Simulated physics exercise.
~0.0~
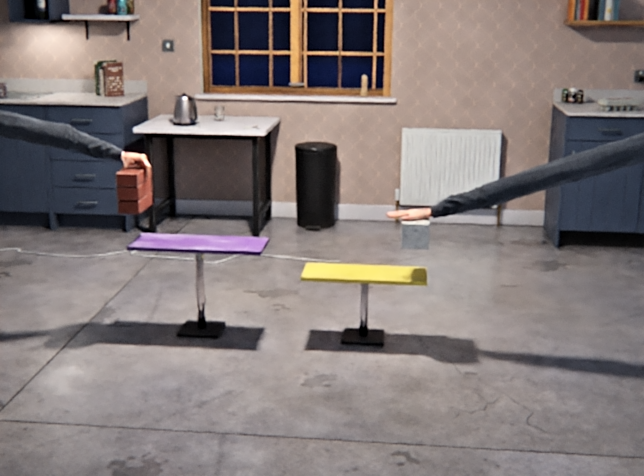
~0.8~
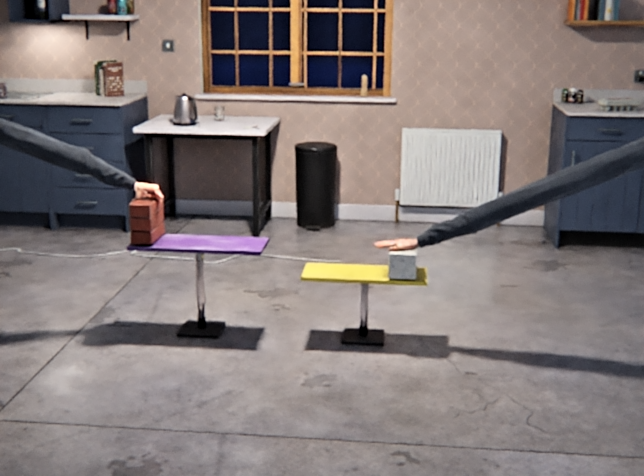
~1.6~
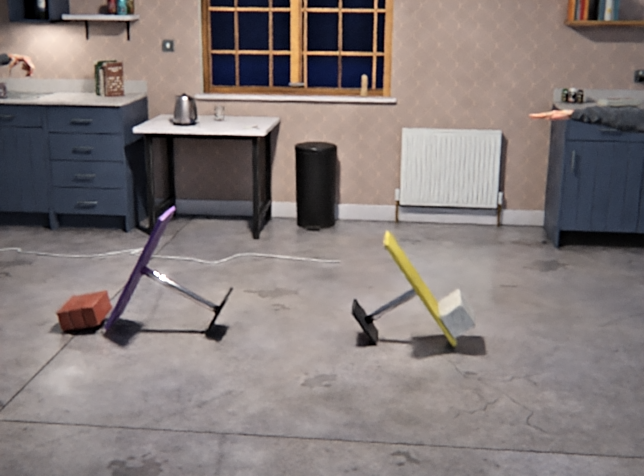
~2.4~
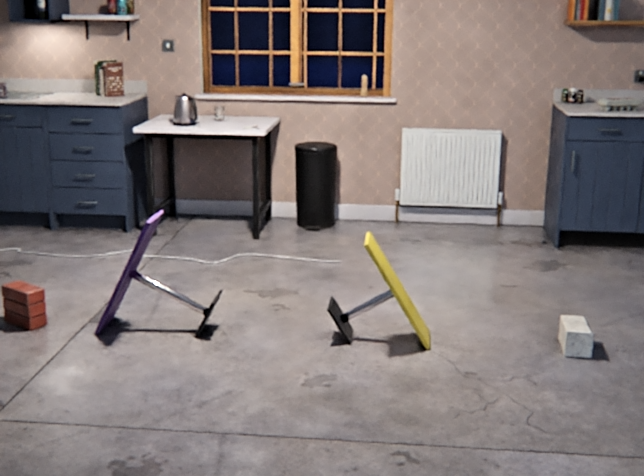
Two small pedestal tables, a purple one on the left and a yellow one on the right, stand on the grey concrete floor of a kitchen with blue cabinets, seen from the front by a still camera. An arm from the left lowers a stack of red bricks onto the purple table's left end, while an arm from the right sets a pale grey block near the yellow table's right end. The hands let go and draw back, and both tables tip outward, spilling their loads. The bricks end up at far left and the block at right, with both tables resting tilted on the floor.
